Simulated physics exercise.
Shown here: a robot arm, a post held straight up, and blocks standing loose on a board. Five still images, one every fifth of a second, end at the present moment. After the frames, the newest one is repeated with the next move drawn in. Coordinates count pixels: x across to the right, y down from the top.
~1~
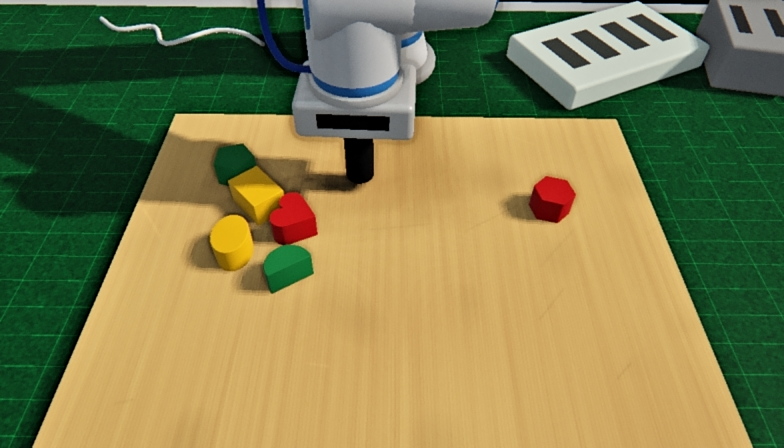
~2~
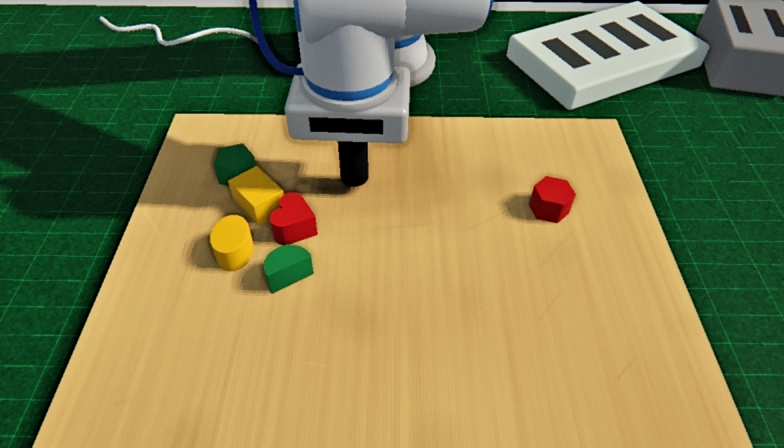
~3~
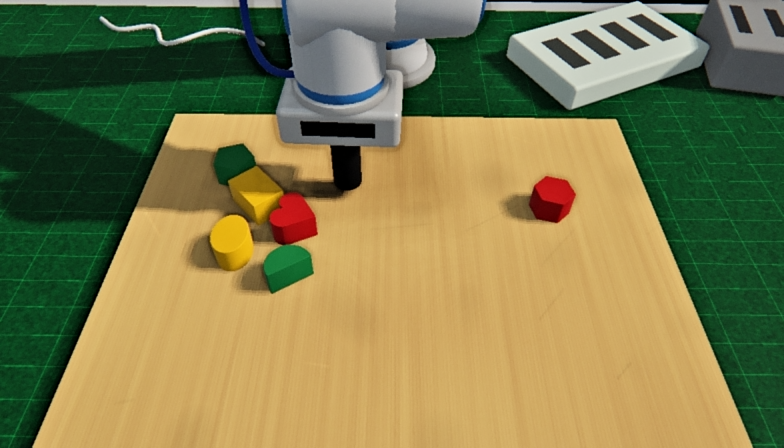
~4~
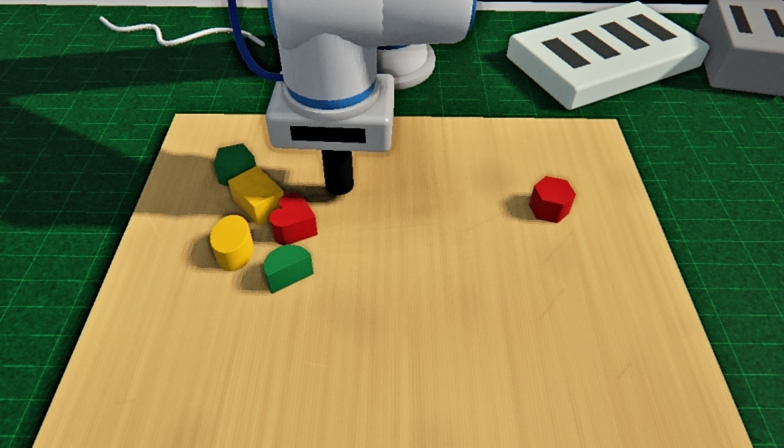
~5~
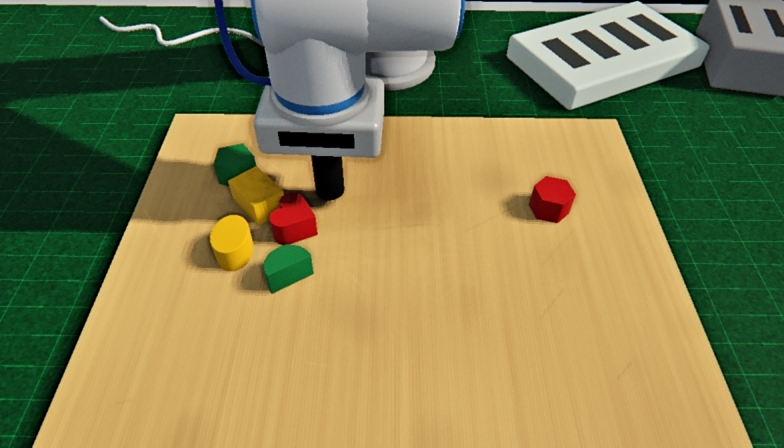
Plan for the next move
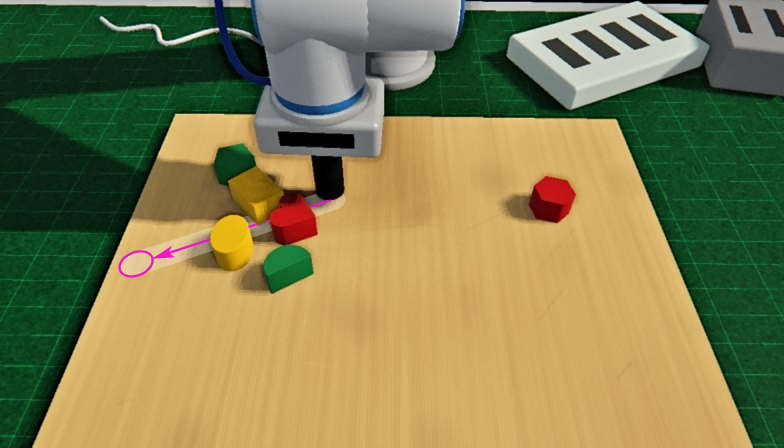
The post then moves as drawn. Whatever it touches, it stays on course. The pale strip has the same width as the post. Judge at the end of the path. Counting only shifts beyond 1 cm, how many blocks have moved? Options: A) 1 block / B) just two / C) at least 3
I choose C.
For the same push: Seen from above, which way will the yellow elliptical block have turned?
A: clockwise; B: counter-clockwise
I'll go with B - counter-clockwise.
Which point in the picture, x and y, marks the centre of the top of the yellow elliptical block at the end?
Around (210, 248).
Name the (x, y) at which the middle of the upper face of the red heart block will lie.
At roughly (272, 226).
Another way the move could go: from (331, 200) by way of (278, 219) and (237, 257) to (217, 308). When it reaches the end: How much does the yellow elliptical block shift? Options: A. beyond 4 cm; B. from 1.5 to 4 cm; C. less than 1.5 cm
My answer is option A.
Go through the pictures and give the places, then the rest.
In the first picture, tip of the post at (360, 175), middles of tops, yellow elliptical block at (229, 233), green pentagonal block at (233, 156), yellow oblong block at (255, 185), red heart block at (291, 210).
In the second picture, post at (355, 178), nothing pushed.
In the third picture, post at (348, 181), nothing pushed.
In the fourth picture, post at (340, 186), nothing pushed.
In the fifth picture, post at (330, 191), yellow elliptical block at (229, 233), green pentagonal block at (233, 156), yellow oblong block at (255, 185), red heart block at (291, 210).
The line goes from (331, 200) to (136, 264).
The first path, step by step. One third of the way, post at (268, 211); yellow oblong block at (235, 186), turned 35° clockwise; red heart block at (272, 224), turned 70° anticlockwise.
Two thirds of the way, post at (201, 232); yellow elliptical block at (210, 248), turned 60° anticlockwise; yellow oblong block at (217, 188), turned 90° clockwise; red heart block at (272, 226), turned 70° anticlockwise.
At the end, post at (131, 254); yellow elliptical block at (210, 248), turned 60° anticlockwise; green pentagonal block unmoved; yellow oblong block at (217, 188), turned 90° clockwise; red heart block at (272, 226), turned 70° anticlockwise.
